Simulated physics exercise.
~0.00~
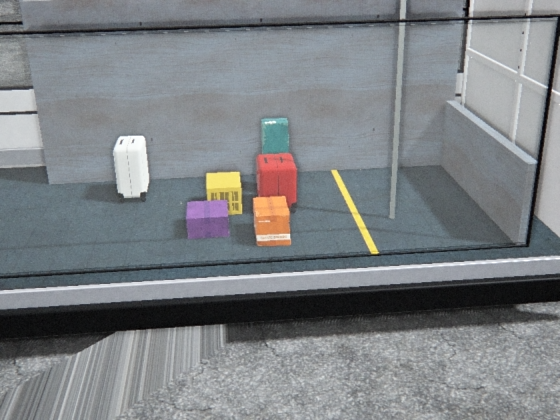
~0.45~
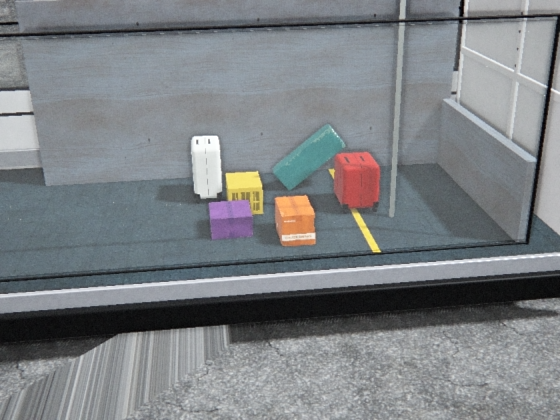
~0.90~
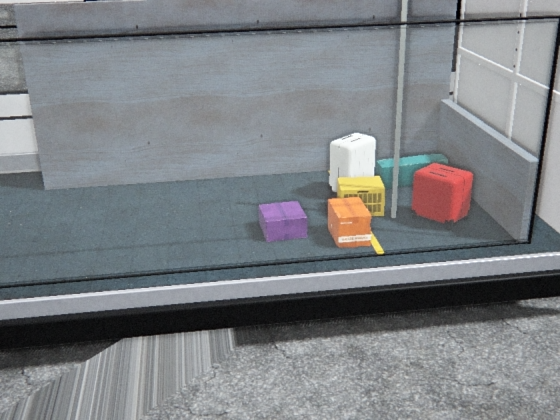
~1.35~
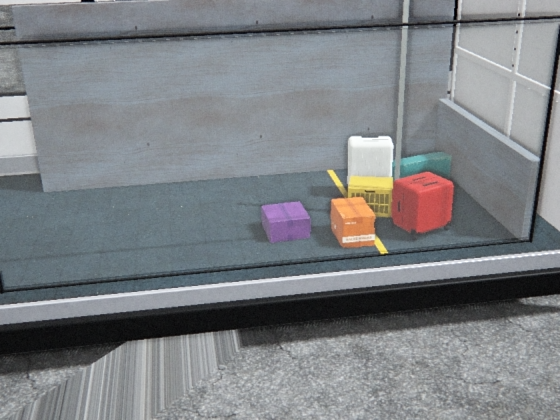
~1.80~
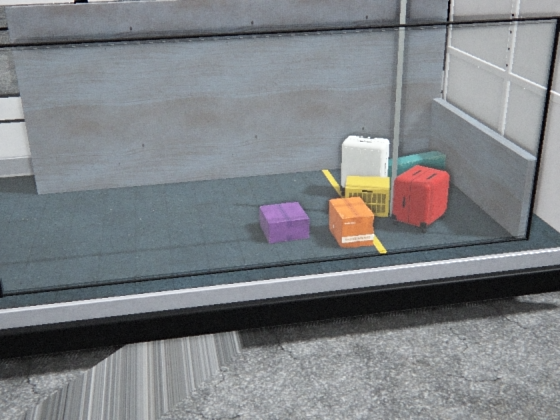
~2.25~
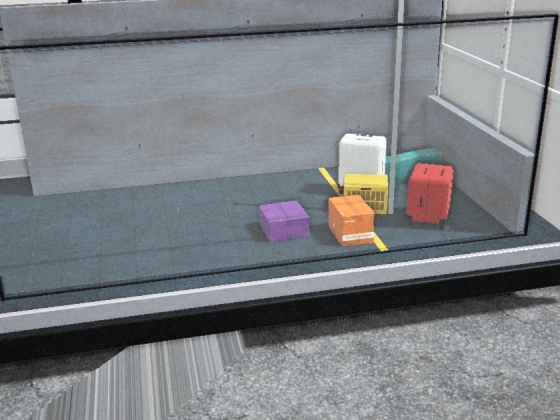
A grey-walled bay with a dark floor, a fixed pole and a yellow floor line is seen from outside, slightly above, through its open side. A white case stands at left, with yellow, purple and orange boxes near the middle and a teal box perched on a red case behind them. Everything slides right, and the teal box tips off the red case and ends on its side. The red case rolls toward the right wall, then shifts back left and turns slightly. Finally, the white case, yellow crate and teal box rest past the line, while the orange and purple cartons stop short.
